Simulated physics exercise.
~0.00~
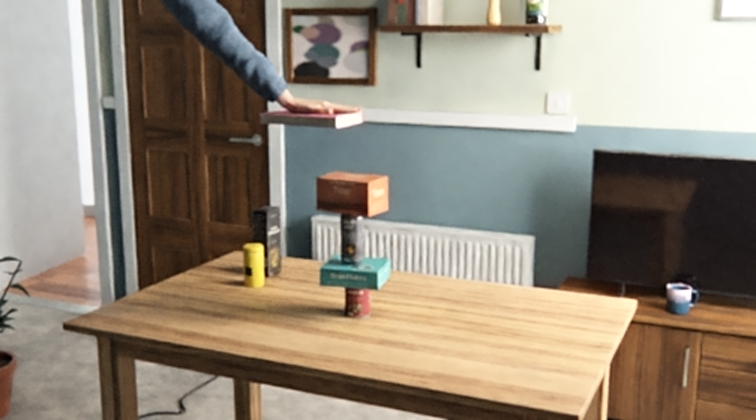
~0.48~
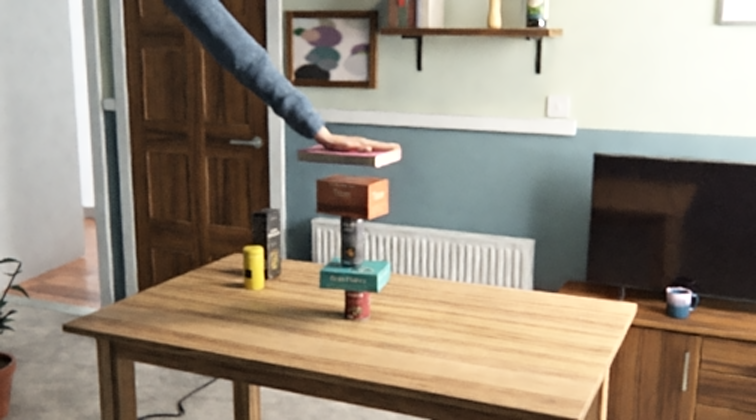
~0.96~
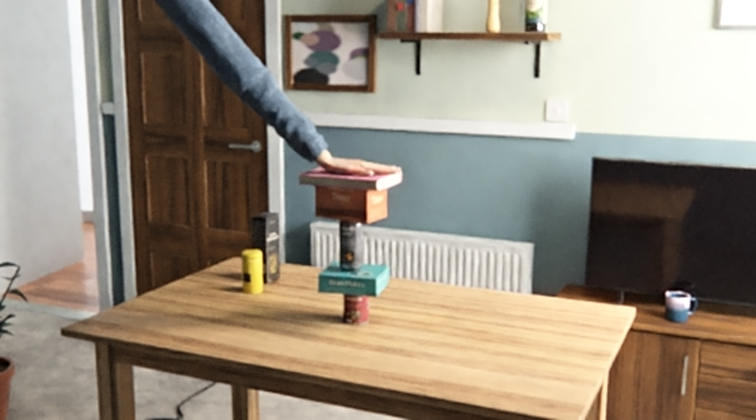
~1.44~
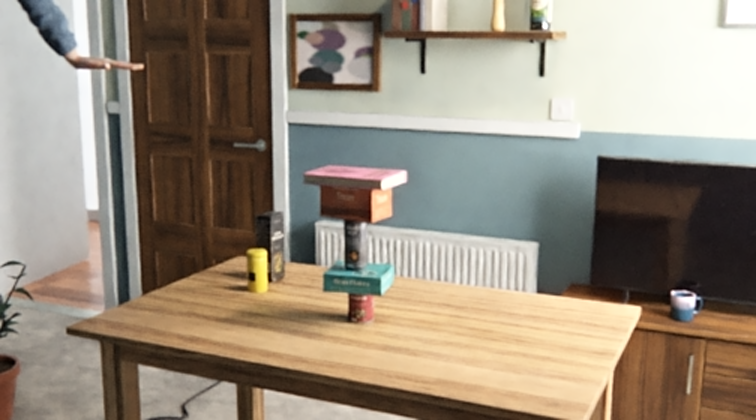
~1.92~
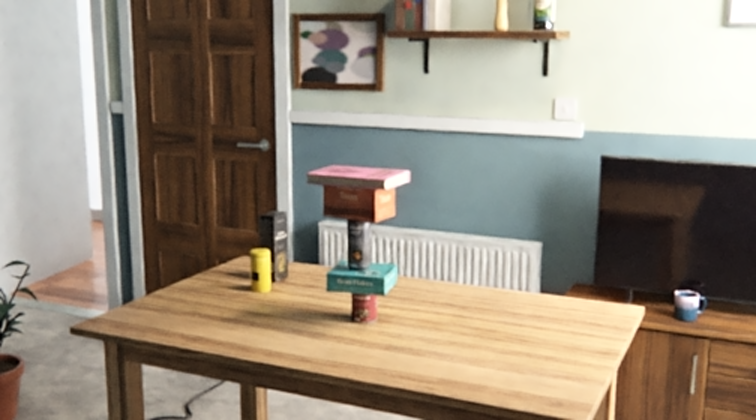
On a wooden table in a living room, a hand brought a flat pink book in from the left and lowered it onto an orange box atop a stack of cans and boxes, then let go and withdrew, and the pile stayed standing.
